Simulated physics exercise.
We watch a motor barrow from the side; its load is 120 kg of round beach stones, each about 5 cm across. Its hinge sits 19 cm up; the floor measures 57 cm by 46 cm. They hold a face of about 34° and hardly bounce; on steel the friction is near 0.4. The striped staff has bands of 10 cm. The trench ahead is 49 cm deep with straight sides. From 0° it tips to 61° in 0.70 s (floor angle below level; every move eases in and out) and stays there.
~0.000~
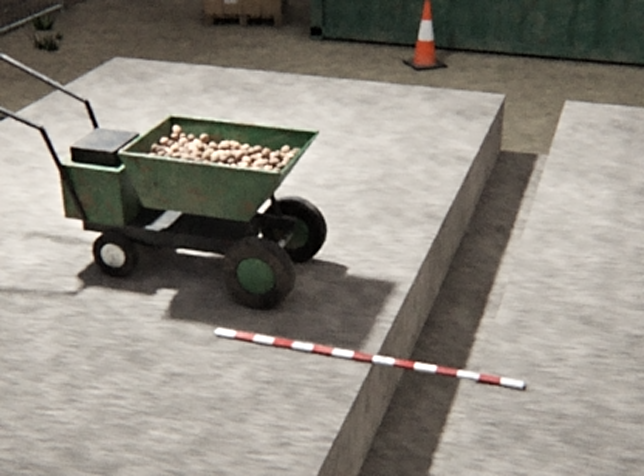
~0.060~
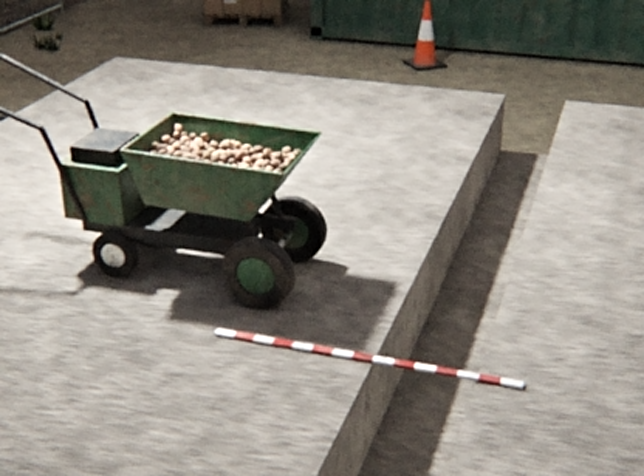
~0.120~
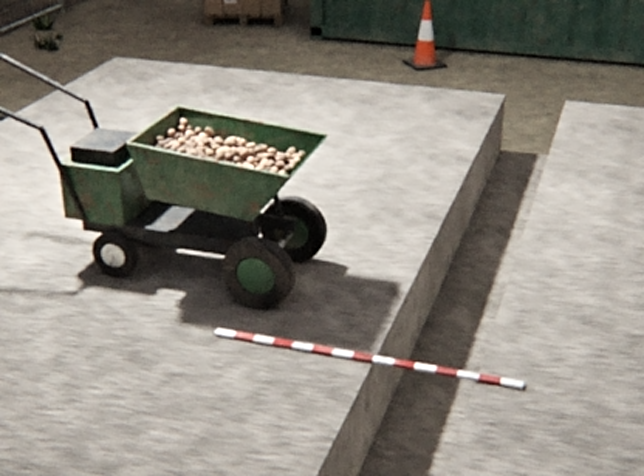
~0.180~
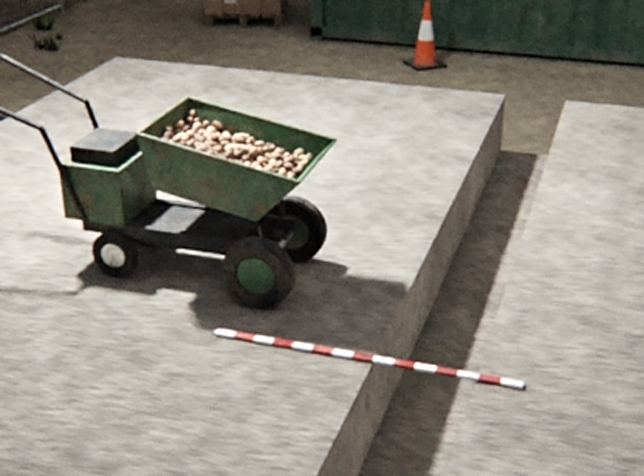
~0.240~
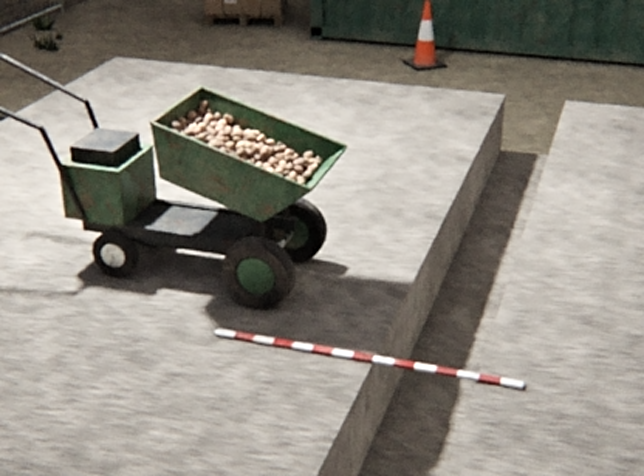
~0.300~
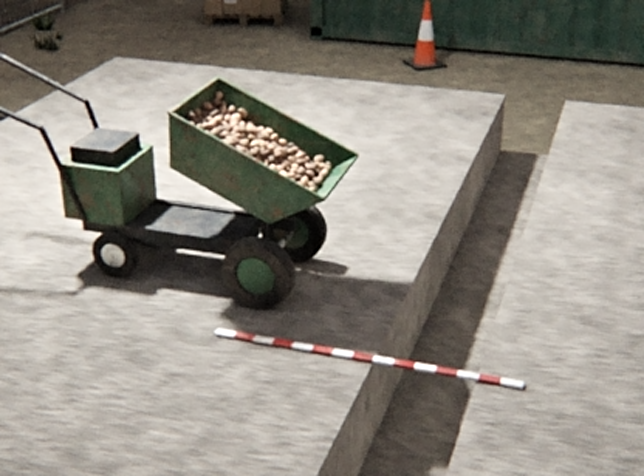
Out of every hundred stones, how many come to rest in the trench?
About 73 per cent.
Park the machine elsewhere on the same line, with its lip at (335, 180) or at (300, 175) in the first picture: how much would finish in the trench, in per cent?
Near 55 per cent from the first place, 75 from the second.
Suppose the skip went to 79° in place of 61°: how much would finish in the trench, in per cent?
In that case some 100 per cent.
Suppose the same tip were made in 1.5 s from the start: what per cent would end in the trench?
Then about 70 per cent.
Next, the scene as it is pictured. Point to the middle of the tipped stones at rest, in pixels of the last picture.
Near (447, 381).
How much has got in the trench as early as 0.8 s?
About 10 per cent by then.
After 0.5 s the floor is at 51°; 100 % in the skip; the foremost stones are at (350, 222).
After 0.8 s the floor is at 61°; 86 % in the skip, 5 % short of the trench, 9 % in the trench; the foremost stones are at (435, 262).
After 1.1 s the floor is at 61°; 42 % in the skip, 4 % short of the trench, 53 % in the trench, 1 % past the trench; the foremost stones are at (513, 352).
After 3.1 s the floor is at 61°; 19 % in the skip, 7 % short of the trench, 73 % in the trench, 1 % past the trench; the foremost stones are at (572, 363).
